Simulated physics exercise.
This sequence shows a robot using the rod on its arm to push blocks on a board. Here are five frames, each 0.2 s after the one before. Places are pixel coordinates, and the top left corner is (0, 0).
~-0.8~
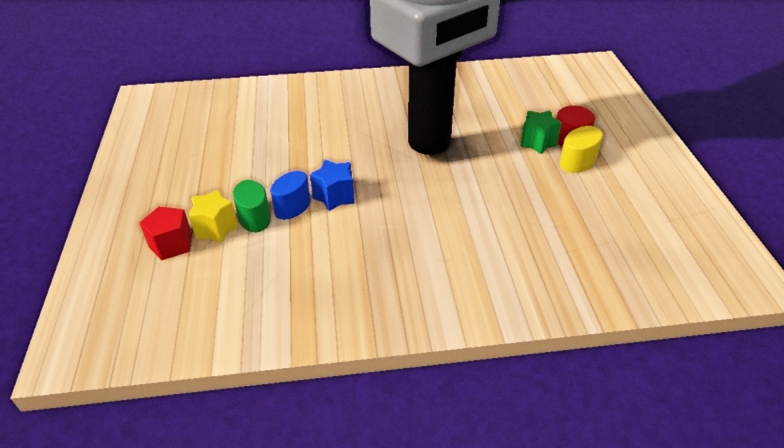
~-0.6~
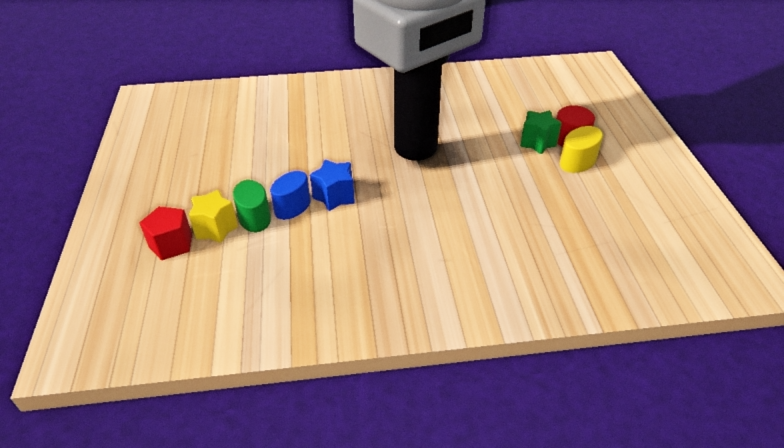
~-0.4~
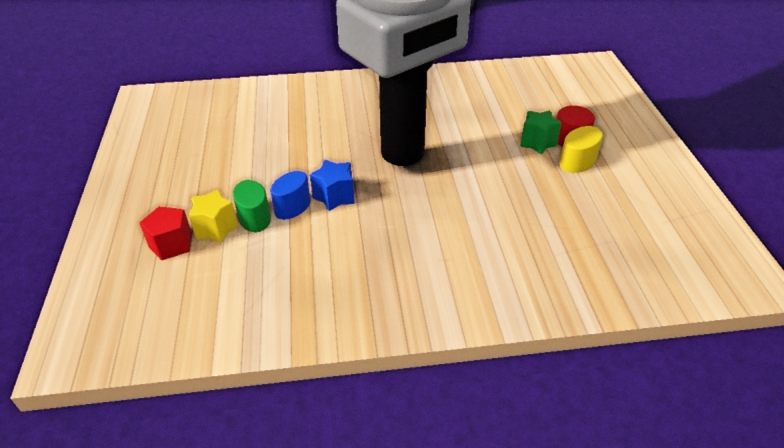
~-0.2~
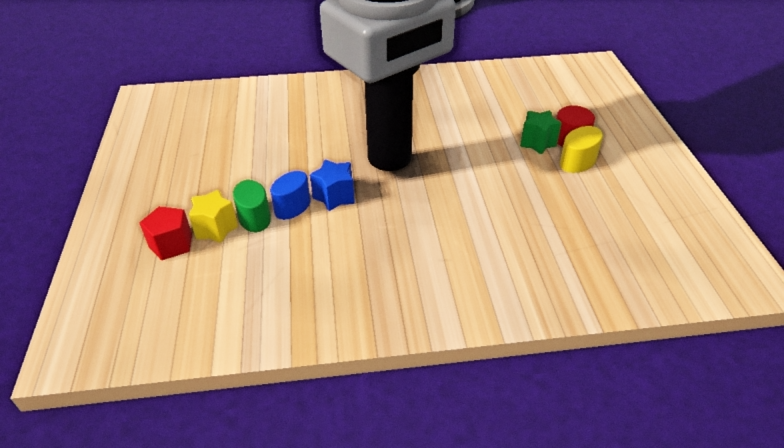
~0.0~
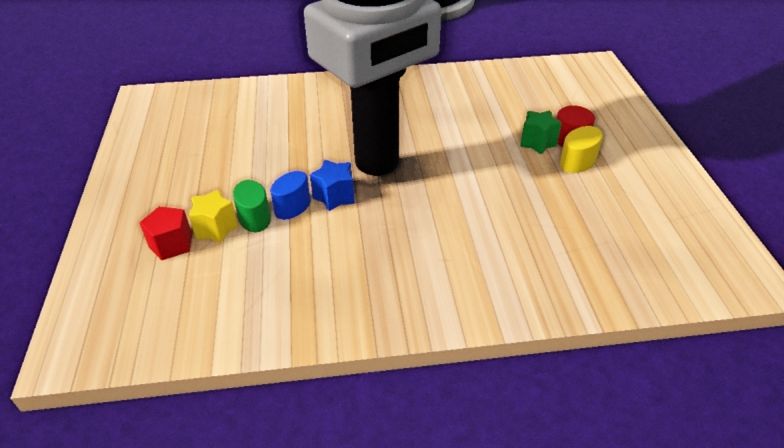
On a wooden board, a robot's black rod slides left and slightly nearer beside still blocks.
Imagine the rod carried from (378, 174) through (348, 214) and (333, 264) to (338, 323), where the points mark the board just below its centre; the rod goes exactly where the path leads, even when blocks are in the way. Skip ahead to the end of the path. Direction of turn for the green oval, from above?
Its rotation is counterclockwise.
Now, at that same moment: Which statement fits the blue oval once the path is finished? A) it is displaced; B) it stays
Answer: A.
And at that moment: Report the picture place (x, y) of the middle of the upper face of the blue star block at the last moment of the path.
In the picture, that point is around (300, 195).
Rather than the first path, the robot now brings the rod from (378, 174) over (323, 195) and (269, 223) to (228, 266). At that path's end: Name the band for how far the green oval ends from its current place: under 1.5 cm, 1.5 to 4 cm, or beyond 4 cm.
If I had to pick, the green oval travels beyond 4 cm here.
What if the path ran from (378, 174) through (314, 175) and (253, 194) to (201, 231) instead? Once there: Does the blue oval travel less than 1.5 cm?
Yes - that is the case.
The first path, step by step. One third of the way, rod at (347, 204); yellow star block at (205, 205); green oval at (238, 193), turned 20° anticlockwise; blue oval at (273, 180); blue star block at (303, 188), turned 75° clockwise.
Two thirds of the way, rod at (332, 253); yellow star block at (205, 205); green oval at (238, 193), turned 20° anticlockwise; blue oval at (273, 180); blue star block at (300, 195), turned 100° clockwise.
At the end, rod at (337, 312); yellow star block at (205, 205); green oval at (238, 193), turned 20° anticlockwise; blue oval at (273, 180); blue star block at (300, 195), turned 100° clockwise.
